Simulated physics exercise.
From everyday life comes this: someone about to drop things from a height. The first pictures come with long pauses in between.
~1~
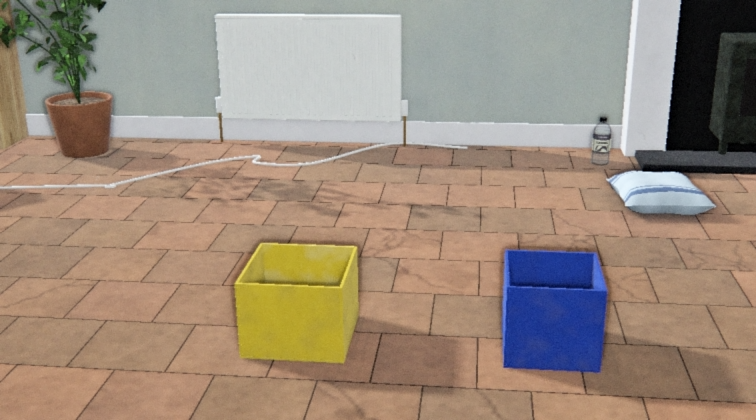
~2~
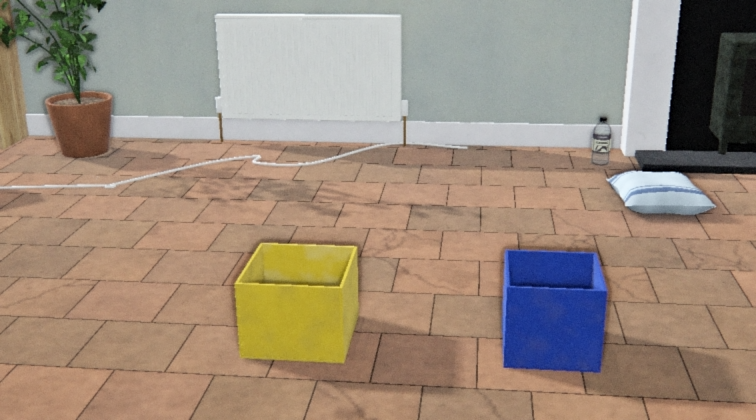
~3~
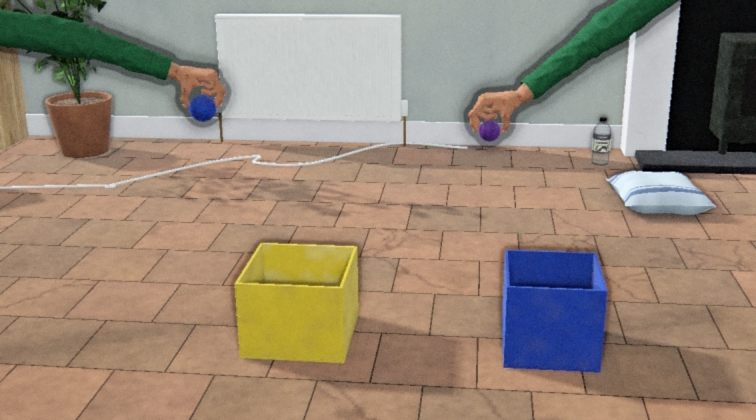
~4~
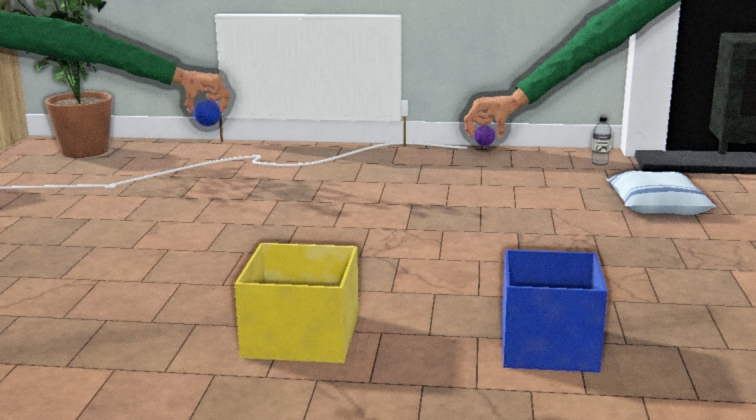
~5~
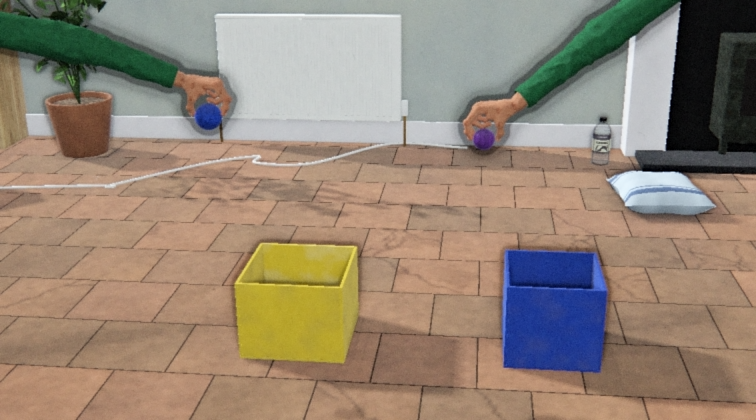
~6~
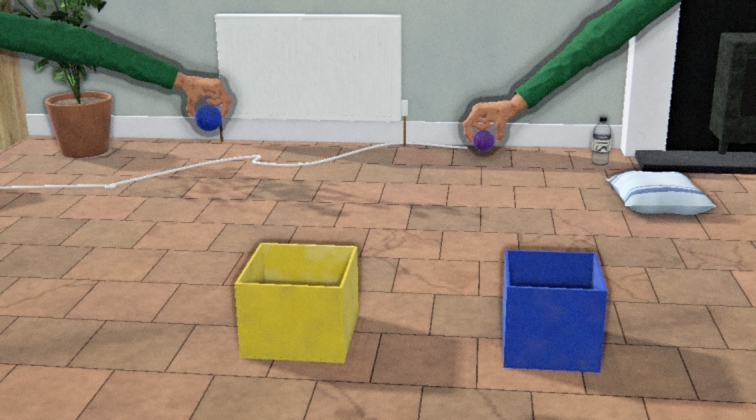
Two green-sleeved arms enter from either side, the left hand holding a blue ball and the right a small purple object, then shift slightly inward and downward before holding still. A fixed, slightly raised view shows a tiled room with a white radiator, potted plant, bottle and pale cushion. In front, an open yellow box sits left and a blue one right.
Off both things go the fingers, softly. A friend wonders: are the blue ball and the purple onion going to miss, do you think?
I'd say the blue ball misses; I'd say the purple onion misses.
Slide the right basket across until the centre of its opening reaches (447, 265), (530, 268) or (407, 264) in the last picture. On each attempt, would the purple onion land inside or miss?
Here's how it goes: It enters the mouth, after that it does not get in, and at the end it does not get in.
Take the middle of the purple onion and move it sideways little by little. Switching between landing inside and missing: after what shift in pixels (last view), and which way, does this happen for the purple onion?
Rightward, near 32 pixels.
Then, 0.24 s after the last picture, blue ball falling near (214, 183); purple onion falling near (482, 206).
At rest, the blue ball falls beside it, near (224, 321); the purple onion falls beside it, near (478, 335).
